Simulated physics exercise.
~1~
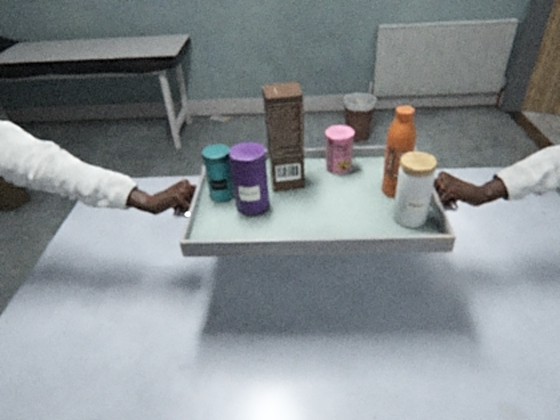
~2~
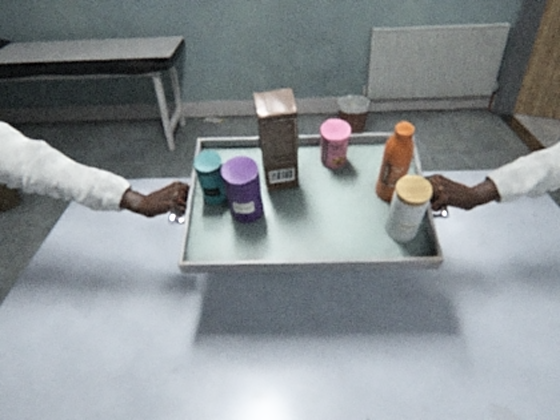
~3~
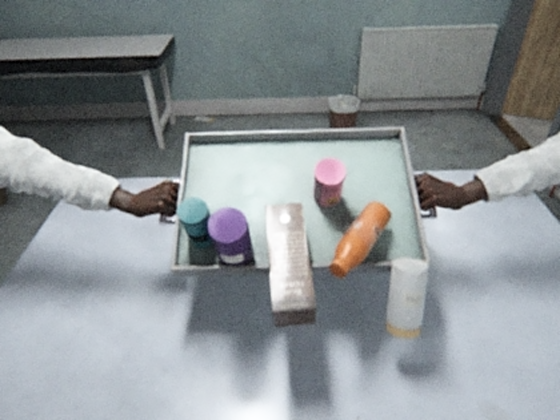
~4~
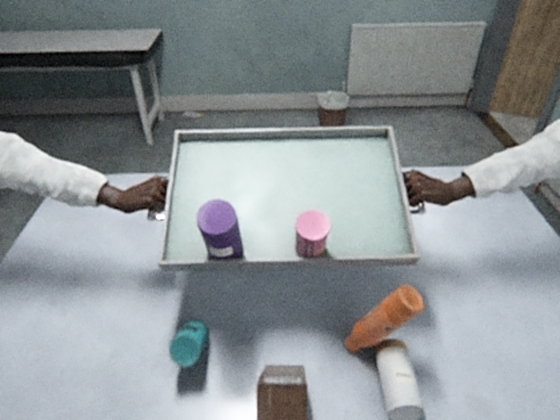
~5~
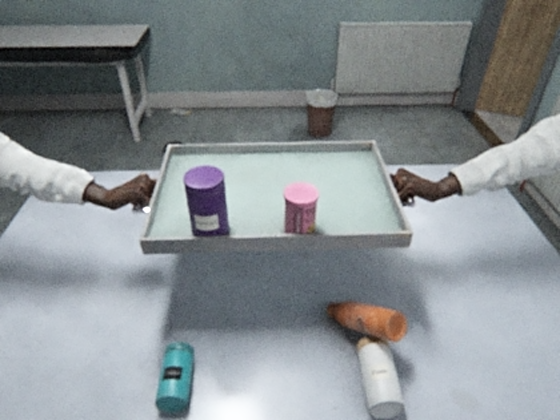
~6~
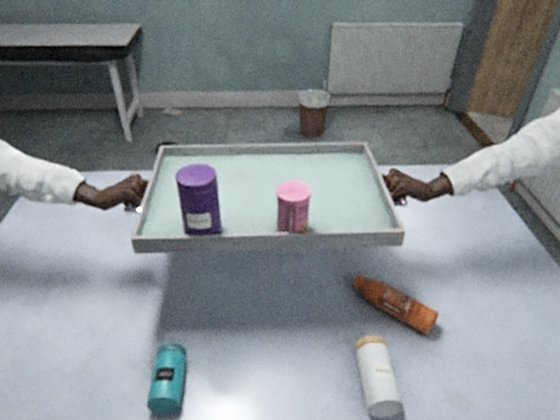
Two hands in white sleeves hold a pale rimmed tray over a light table in a grey-green room, seen from in front and slightly above. On it stand turquoise and purple jars at left, a tall brown carton, a pink tin, and an orange bottle and white jar at right. The near edge dips and everything leans and slides forward. The white jar drops off first, then the carton, orange bottle and turquoise jar follow. The tray levels with the purple jar and pink tin upright near its front edge, while the turquoise jar, white jar and orange bottle lie on the table.
